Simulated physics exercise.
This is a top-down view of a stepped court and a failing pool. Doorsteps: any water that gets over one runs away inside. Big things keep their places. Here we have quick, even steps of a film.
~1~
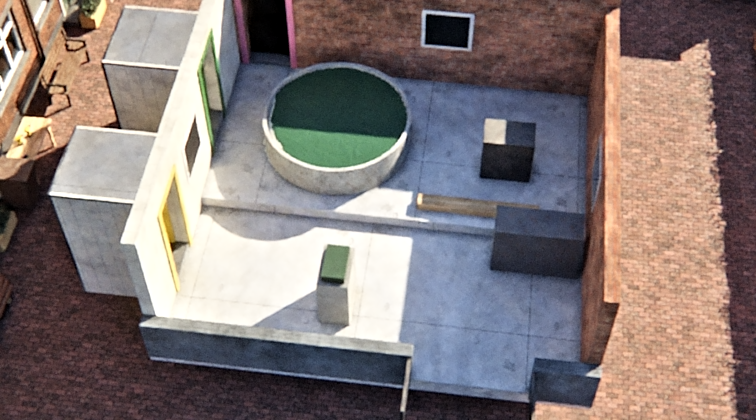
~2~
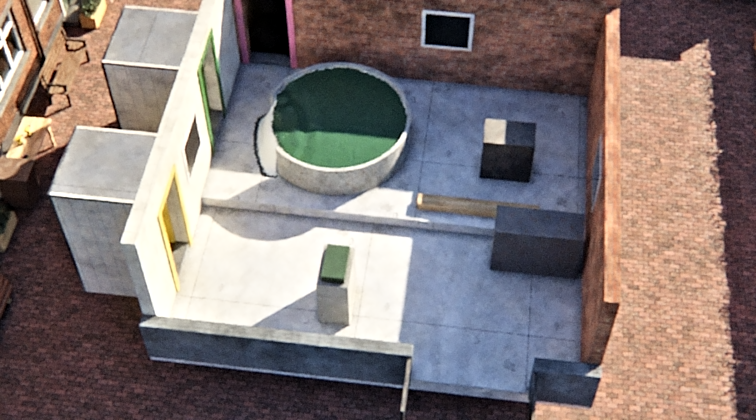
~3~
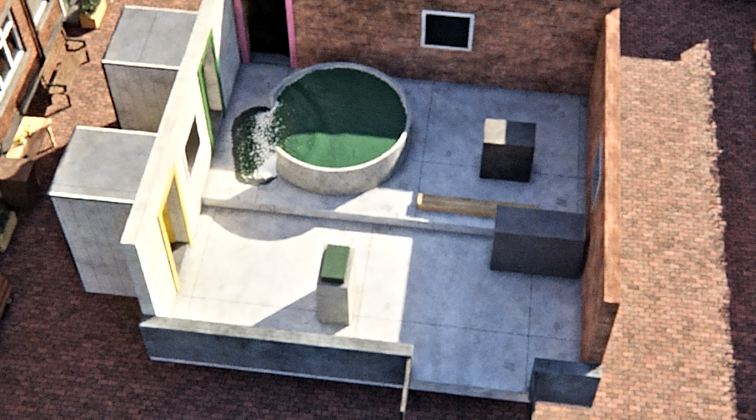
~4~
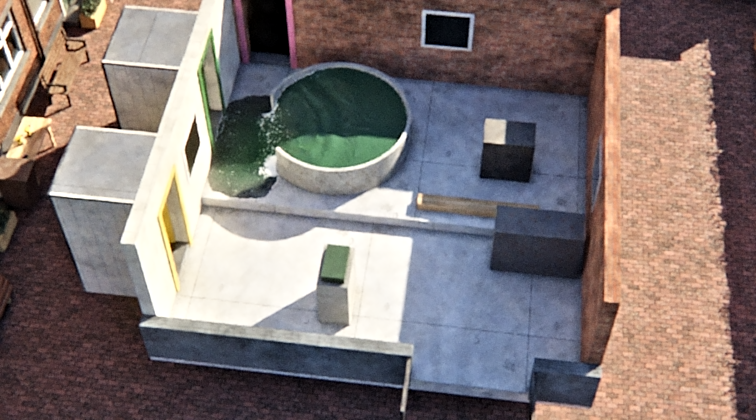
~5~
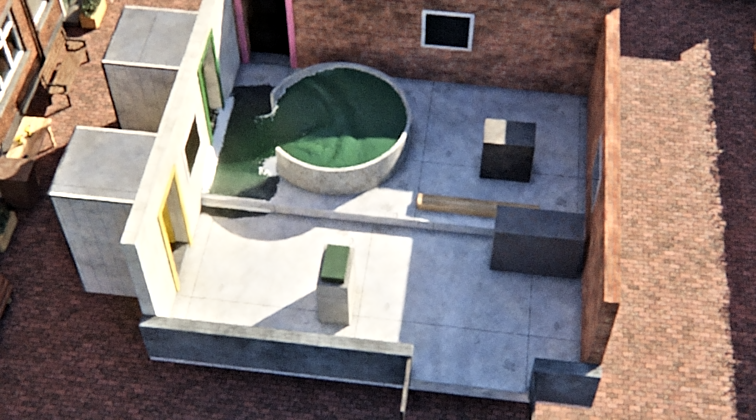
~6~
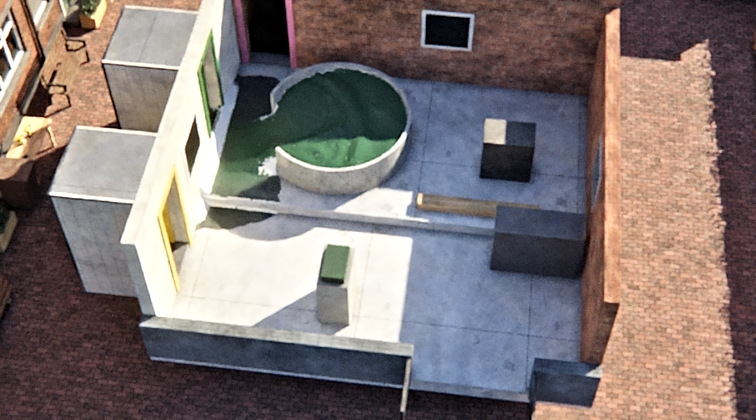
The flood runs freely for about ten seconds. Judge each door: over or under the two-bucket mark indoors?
My call: Pink door, over; green door, over; yellow door, under.
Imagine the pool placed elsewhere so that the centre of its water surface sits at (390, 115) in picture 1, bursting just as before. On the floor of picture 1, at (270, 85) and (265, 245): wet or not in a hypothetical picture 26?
Taking both places in turn, they end up inundated and inundated.
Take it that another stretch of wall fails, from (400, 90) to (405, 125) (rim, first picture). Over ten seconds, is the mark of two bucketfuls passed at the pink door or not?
What follows is that pink door doesn't reach it.
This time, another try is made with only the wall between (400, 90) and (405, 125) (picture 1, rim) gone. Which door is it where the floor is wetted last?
The one in green, I reckon.
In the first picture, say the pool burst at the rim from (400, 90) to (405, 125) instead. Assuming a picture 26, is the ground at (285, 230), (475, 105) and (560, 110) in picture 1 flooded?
The three spots, in order, are spared, inundated and inundated.
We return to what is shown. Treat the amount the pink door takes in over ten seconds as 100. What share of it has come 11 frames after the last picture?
Share at that point: Close to 10 in a hundred.
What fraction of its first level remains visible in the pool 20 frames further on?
About 44 %.
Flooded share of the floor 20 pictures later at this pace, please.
Some 40 in a hundred.
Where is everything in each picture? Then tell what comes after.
Still water in the pool at (337, 117), in the first picture.
Water pours out at (269, 139) and has run to a hidden place, in the second picture.
Water pours out at (269, 140) and has run to (250, 112), in the third picture.
The front is at (219, 189), out from the gap at (269, 141), in the fourth picture.
The front is at (202, 208), out from the gap at (269, 141), in the fifth picture.
The front is at (197, 225), out from the gap at (269, 141), in the sixth picture.
A moment on, water covers 15 % of the floor; the pink door under two buckets in, the green door over two buckets in, the yellow door wet at the sill, nothing in.
Next, water covers 25 % of the floor; the pink door over two buckets in, the green door far over two buckets in, the yellow door wet at the sill, nothing in.
Then, water covers 40 % of the floor; the pink door far over two buckets in, the green door far over two buckets in, the yellow door wet at the sill, nothing in.
Later, water covers 75 % of the floor; the pink door far over two buckets in, the green door far over two buckets in, the yellow door wet at the sill, nothing in.
In the end, water covers 85 % of the floor; the pink door far over two buckets in, the green door far over two buckets in, the yellow door wet at the sill, nothing in.
